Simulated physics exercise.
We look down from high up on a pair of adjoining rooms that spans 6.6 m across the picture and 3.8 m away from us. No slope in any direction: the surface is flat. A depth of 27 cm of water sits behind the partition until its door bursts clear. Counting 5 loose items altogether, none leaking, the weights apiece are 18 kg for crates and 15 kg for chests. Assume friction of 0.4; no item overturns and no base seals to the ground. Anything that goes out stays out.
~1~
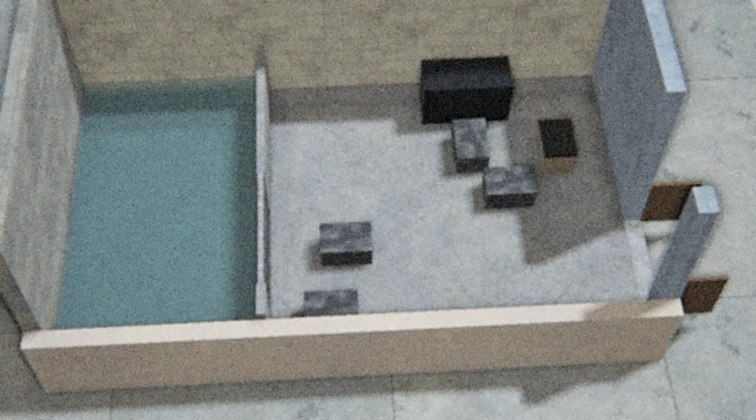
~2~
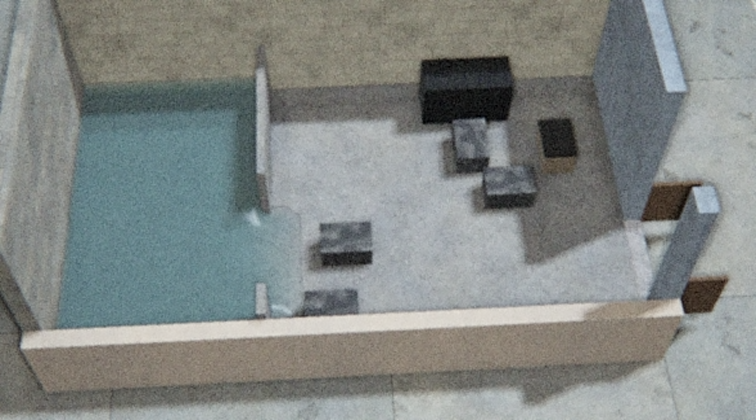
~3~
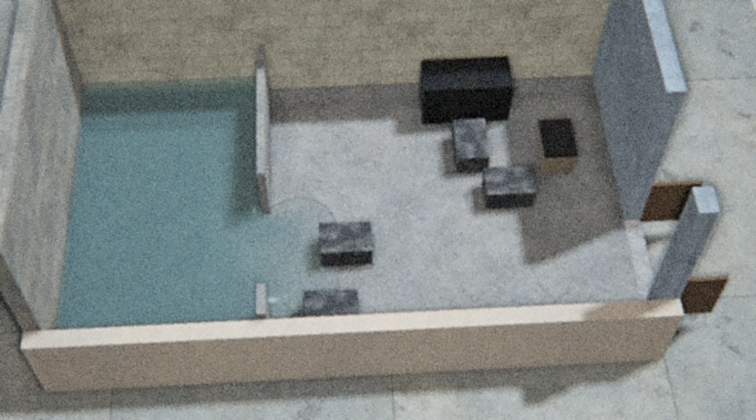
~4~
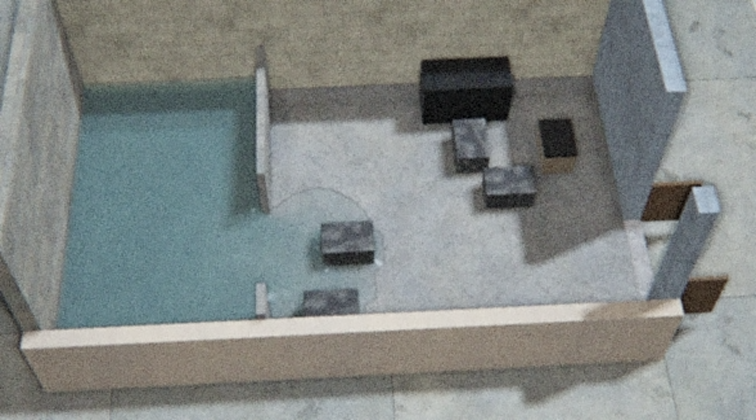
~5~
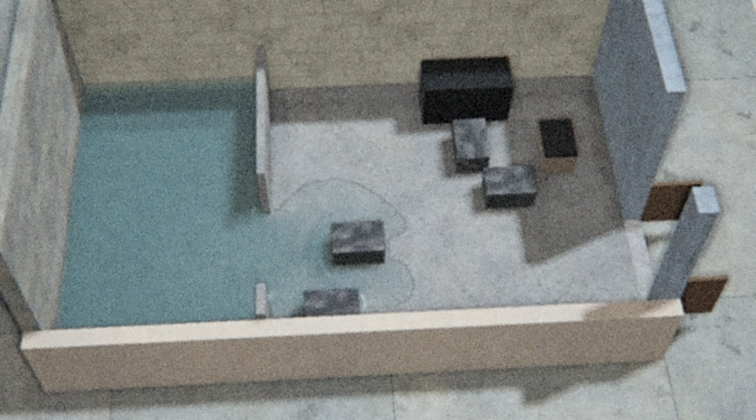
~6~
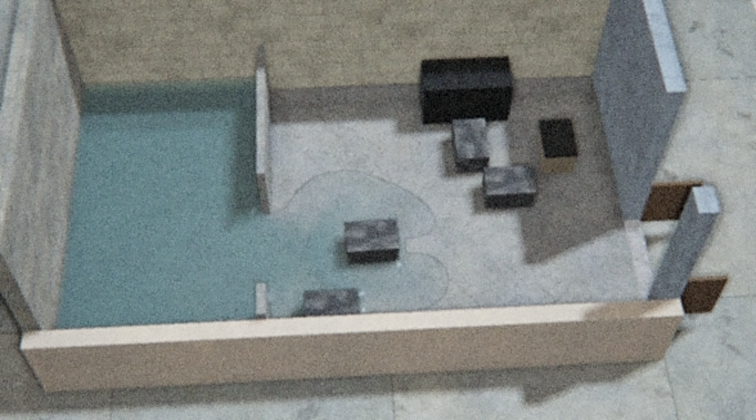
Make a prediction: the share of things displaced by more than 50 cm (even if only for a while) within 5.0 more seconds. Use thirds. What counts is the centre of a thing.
Two thirds or more.
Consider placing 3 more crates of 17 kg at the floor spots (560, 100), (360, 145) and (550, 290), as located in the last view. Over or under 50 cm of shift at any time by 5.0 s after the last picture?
In that order: Less, less, past it.
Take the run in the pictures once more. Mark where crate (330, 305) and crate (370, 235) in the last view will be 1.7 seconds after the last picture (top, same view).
(378, 314) and (478, 219), roughly.
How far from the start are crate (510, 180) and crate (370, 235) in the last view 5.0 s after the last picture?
In order: 100 cm, then gone out.
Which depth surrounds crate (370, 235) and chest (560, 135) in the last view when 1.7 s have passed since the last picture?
5 and 1 cm.
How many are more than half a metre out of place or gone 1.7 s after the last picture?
Count: 2.
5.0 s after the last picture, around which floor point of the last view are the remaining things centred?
Roughly at (574, 142).
Then, 0.4 s after the last picture 1 of 5 are over 50 cm from their spots; 0 afloat.
Then, 1.7 s after the last picture 2 of 5 are over 50 cm from their spots; 0 afloat.
Then, 3.2 s after the last picture 3 of 5 are over 50 cm from their spots; 1 afloat.
Then, 5.0 s after the last picture 5 of 5 are over 50 cm from their spots, and 5 have been at some point; 3 afloat.
